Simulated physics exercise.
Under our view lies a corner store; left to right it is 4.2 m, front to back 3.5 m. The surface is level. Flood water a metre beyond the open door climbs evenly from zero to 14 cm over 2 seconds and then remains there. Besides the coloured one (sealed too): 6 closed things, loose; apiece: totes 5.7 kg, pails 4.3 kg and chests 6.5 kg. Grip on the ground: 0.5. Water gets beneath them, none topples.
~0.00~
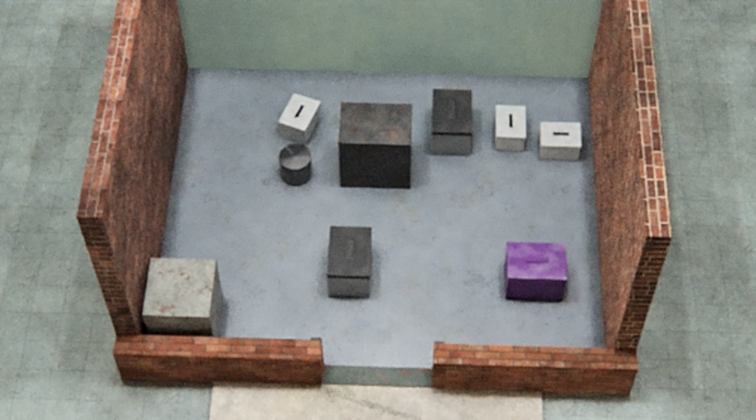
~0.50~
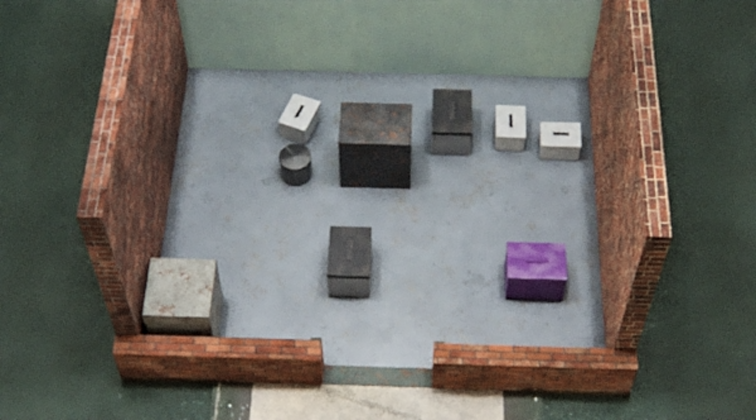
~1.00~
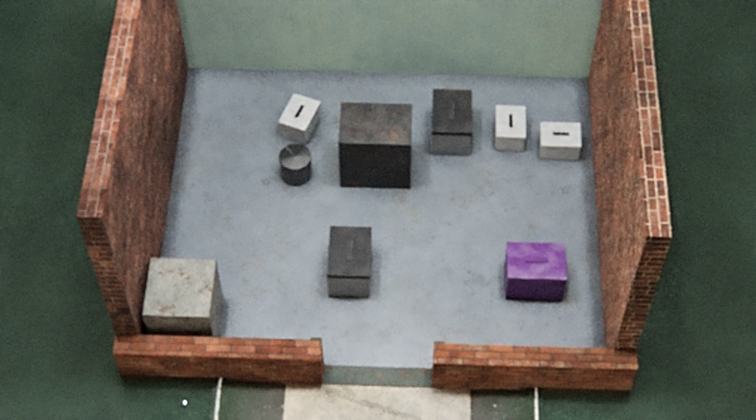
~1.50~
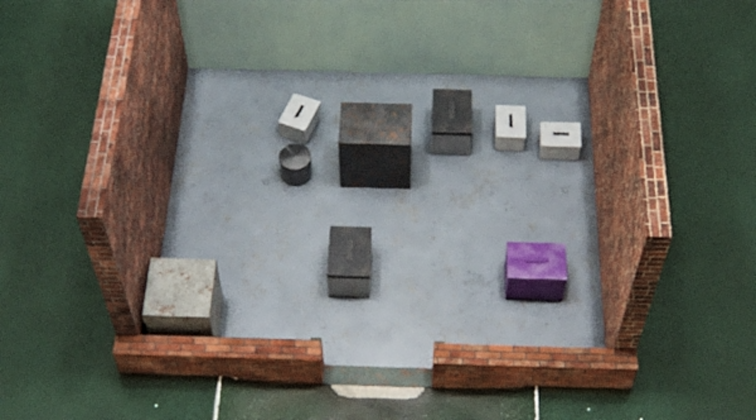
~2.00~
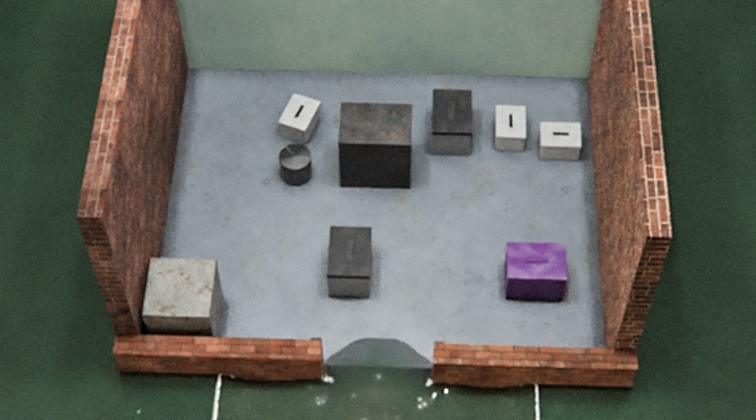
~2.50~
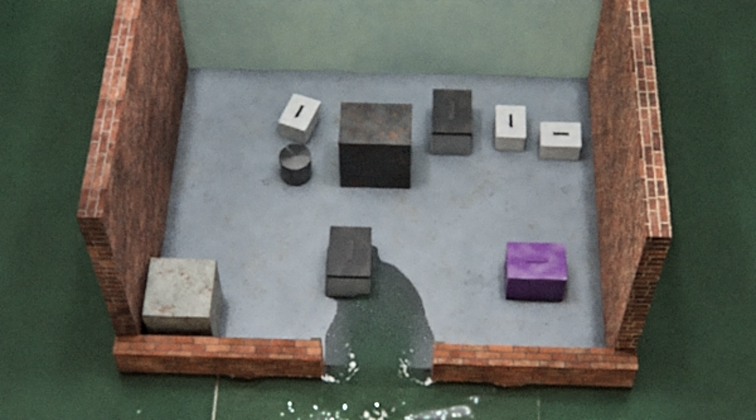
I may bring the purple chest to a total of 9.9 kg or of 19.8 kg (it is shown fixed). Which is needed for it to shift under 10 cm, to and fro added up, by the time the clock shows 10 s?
Verdict: The lower weight is enough.
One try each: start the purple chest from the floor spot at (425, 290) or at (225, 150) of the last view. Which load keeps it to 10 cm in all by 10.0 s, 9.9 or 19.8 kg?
In that order: No load works; just the heavier works.
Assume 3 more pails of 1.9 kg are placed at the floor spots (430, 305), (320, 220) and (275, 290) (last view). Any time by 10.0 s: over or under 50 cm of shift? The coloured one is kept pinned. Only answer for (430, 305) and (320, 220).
The first is further, the second further.
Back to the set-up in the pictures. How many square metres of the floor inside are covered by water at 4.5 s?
About 8.0 m2.
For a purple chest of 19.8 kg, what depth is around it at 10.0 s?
Close to 3 cm deep.
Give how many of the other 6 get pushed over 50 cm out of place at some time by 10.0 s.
I make it 3.
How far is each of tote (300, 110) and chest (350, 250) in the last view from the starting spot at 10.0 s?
First 5 cm, then 250 cm.
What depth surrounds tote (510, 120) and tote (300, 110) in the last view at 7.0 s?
I'd put it at 3 cm and 1 cm respectively.
After 3.5 s the purple chest would be 0 cm from its start with 9.9 kg and 0 cm from its start with 19.8 kg; 0 cm of water round it then.
After 4.5 s the purple chest would be 0 cm from its start with 9.9 kg and 0 cm from its start with 19.8 kg; 1 cm of water round it then.
After 7.0 s the purple chest would be 0 cm from its start with 9.9 kg and 0 cm from its start with 19.8 kg; 2 cm of water round it then.
After 10.0 s the purple chest would be 0 cm from its start with 9.9 kg and 0 cm from its start with 19.8 kg; 3 cm of water round it then.
